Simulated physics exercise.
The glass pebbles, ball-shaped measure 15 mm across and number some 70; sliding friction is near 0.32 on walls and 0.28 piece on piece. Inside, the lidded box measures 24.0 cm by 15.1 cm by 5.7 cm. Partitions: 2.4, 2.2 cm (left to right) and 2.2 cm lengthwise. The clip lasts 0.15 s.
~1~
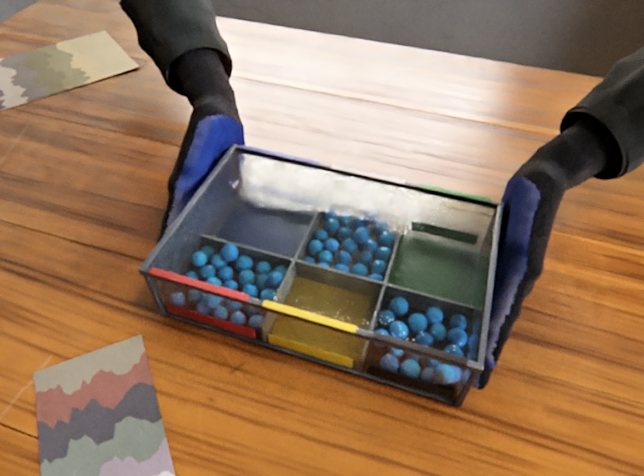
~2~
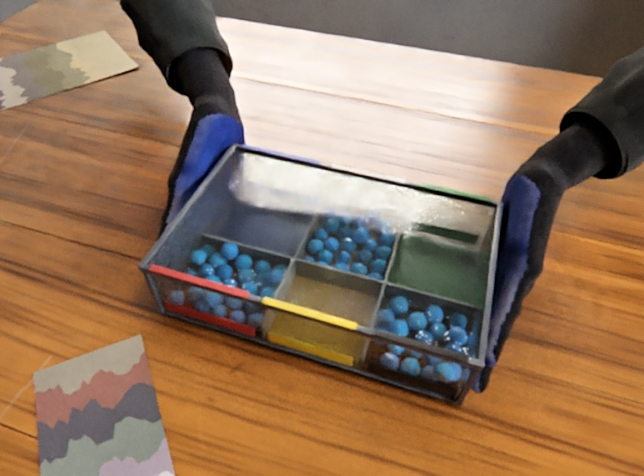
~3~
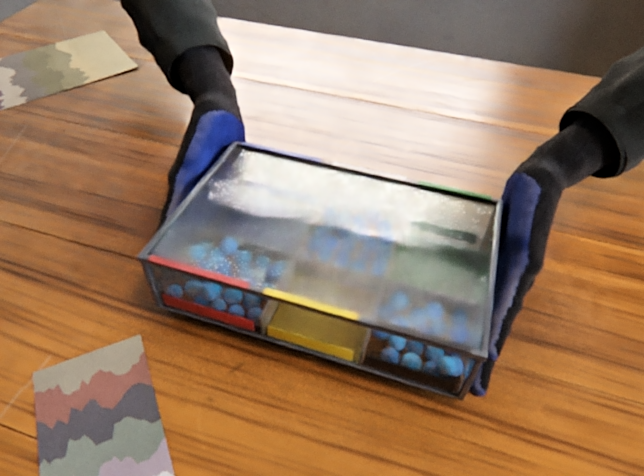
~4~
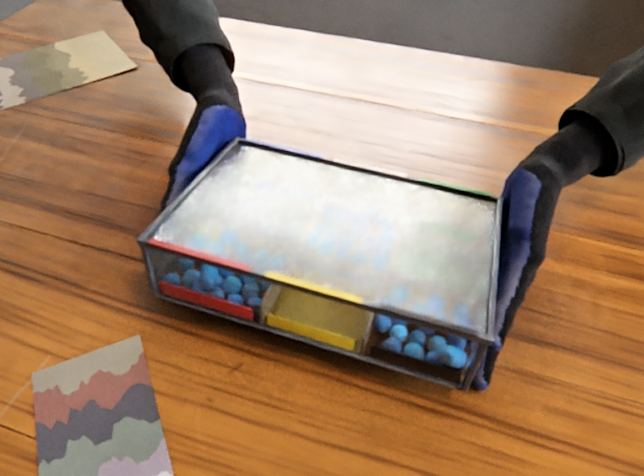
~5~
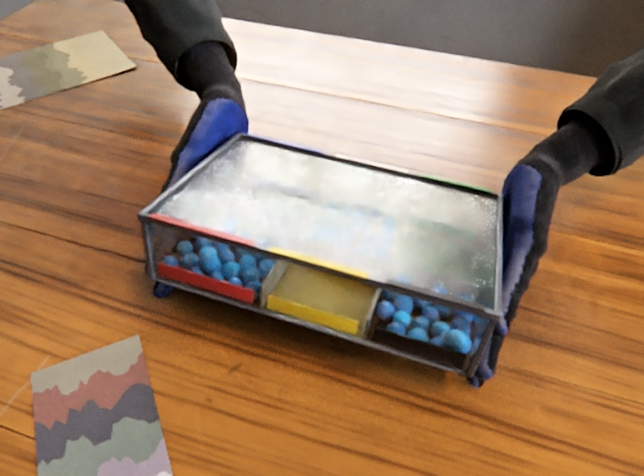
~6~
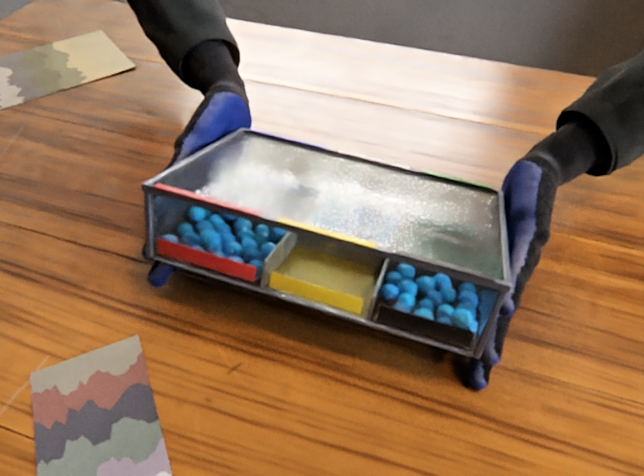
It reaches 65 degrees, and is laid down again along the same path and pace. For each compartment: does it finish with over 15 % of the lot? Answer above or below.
Red above, blue below, green below, yellow below, white above, black above.
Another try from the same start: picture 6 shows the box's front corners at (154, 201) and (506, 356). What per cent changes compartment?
It would be near 20 per cent.
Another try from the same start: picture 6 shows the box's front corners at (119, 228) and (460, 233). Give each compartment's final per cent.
Red 35, blue 20, green 0, yellow 5, white 40, black 5.
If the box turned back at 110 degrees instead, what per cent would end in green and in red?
Green 35; red 0.
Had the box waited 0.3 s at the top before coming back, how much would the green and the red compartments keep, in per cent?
Then: Green 5, red 25.
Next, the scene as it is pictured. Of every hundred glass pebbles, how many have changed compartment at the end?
Roughly 15 per cent.
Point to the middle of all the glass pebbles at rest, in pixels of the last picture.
Near (323, 286).
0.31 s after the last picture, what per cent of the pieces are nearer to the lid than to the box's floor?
Roughly 10 per cent.
Then, 0.31 s after the last picture, tilt 64 degrees; red 35 %, blue 5 %, white 35 %, black 25 %.
Then, 0.53 s after the last picture, tilt 24 degrees; red 25 %, blue 10 %, green 5 %, white 35 %, black 25 %.
Then, 0.85 s after the last picture, tilt 0 degrees; red 25 %, blue 10 %, green 5 %, white 35 %, black 25 %.
In the end, red 25 %, blue 10 %, green 5 %, yellow 0 %, white 35 %, black 25 %.
